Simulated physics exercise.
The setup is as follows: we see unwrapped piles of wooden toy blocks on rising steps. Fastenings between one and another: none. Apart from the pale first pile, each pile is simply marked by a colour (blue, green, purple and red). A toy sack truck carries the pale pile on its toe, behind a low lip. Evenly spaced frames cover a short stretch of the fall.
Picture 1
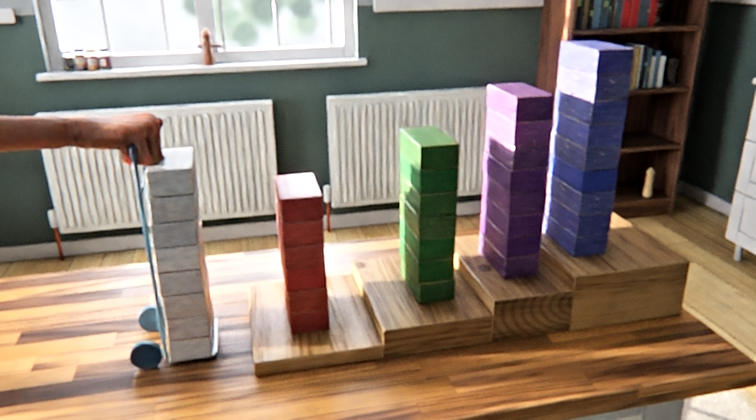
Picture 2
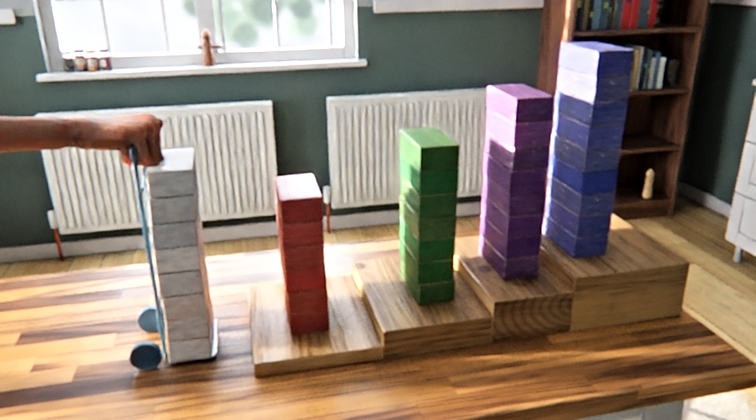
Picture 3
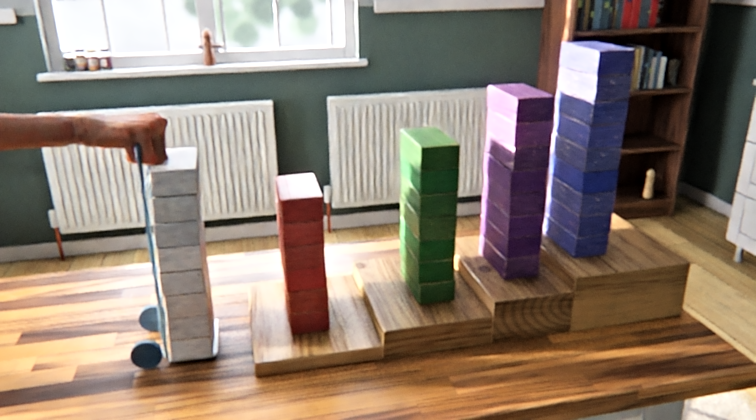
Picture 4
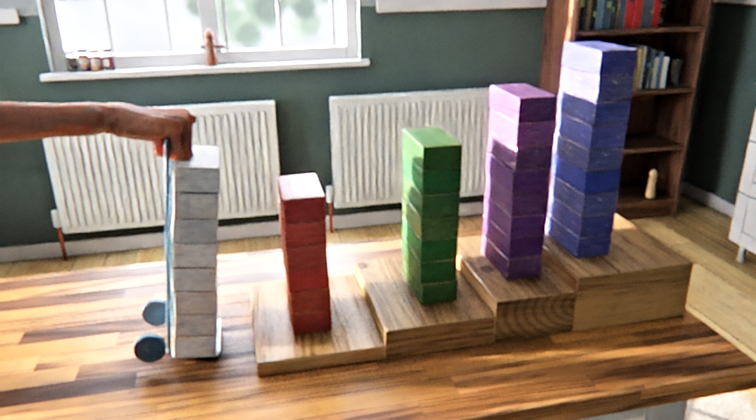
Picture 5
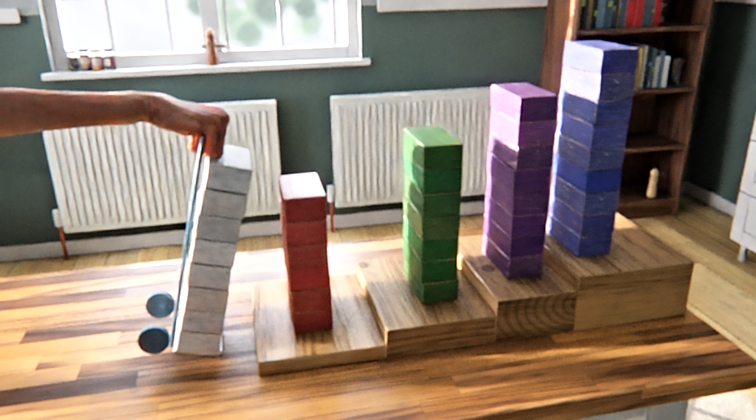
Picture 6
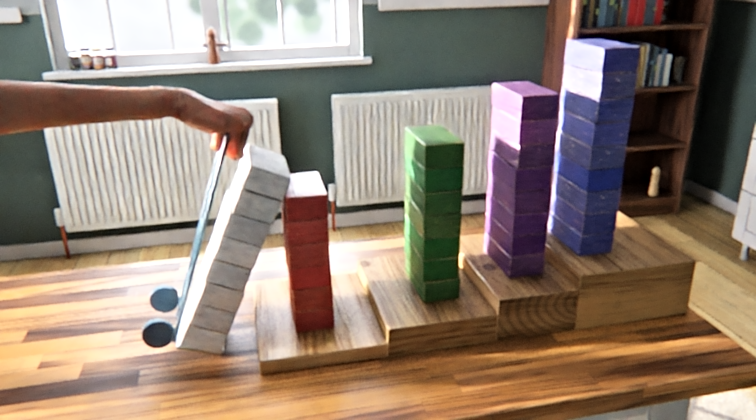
We see a hand holding a toy sack truck with a pale block pile beside red, green, purple and blue piles on rising wooden steps; the hand tilts the truck rightward, and the pale pile leans toward the red one.
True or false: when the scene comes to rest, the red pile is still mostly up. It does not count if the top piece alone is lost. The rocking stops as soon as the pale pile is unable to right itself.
False.
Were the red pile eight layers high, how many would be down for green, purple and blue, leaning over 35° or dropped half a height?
Green 6, purple 8, blue 9.
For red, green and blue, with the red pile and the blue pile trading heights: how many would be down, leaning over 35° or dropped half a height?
Counts by colour: Red 9; green 6; blue 6.
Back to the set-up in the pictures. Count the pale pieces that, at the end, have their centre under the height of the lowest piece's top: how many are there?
I make it 1 all told.
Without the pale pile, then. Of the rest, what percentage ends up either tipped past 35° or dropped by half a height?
Around 100 percent.
Just after the last frame, 7 of the pale pile down; 6 of the 6 red blocks down (6 of 30 in all colours); top red block tilted well over, some two heights lower; top green block tilted clearly, half its height lower.
A moment on, 7 of the pale pile down; 6 of the 6 red blocks down (30 of 30 in all colours); top red block tilted well over, some two heights lower; top blue block upside down.
When it is over, 7 of the pale pile down; 6 of the 6 red blocks down (30 of 30 in all colours); top red block tilted well over, some two heights lower; top blue block upside down. In pixels of the last frame, middles, top red block near (437, 235).
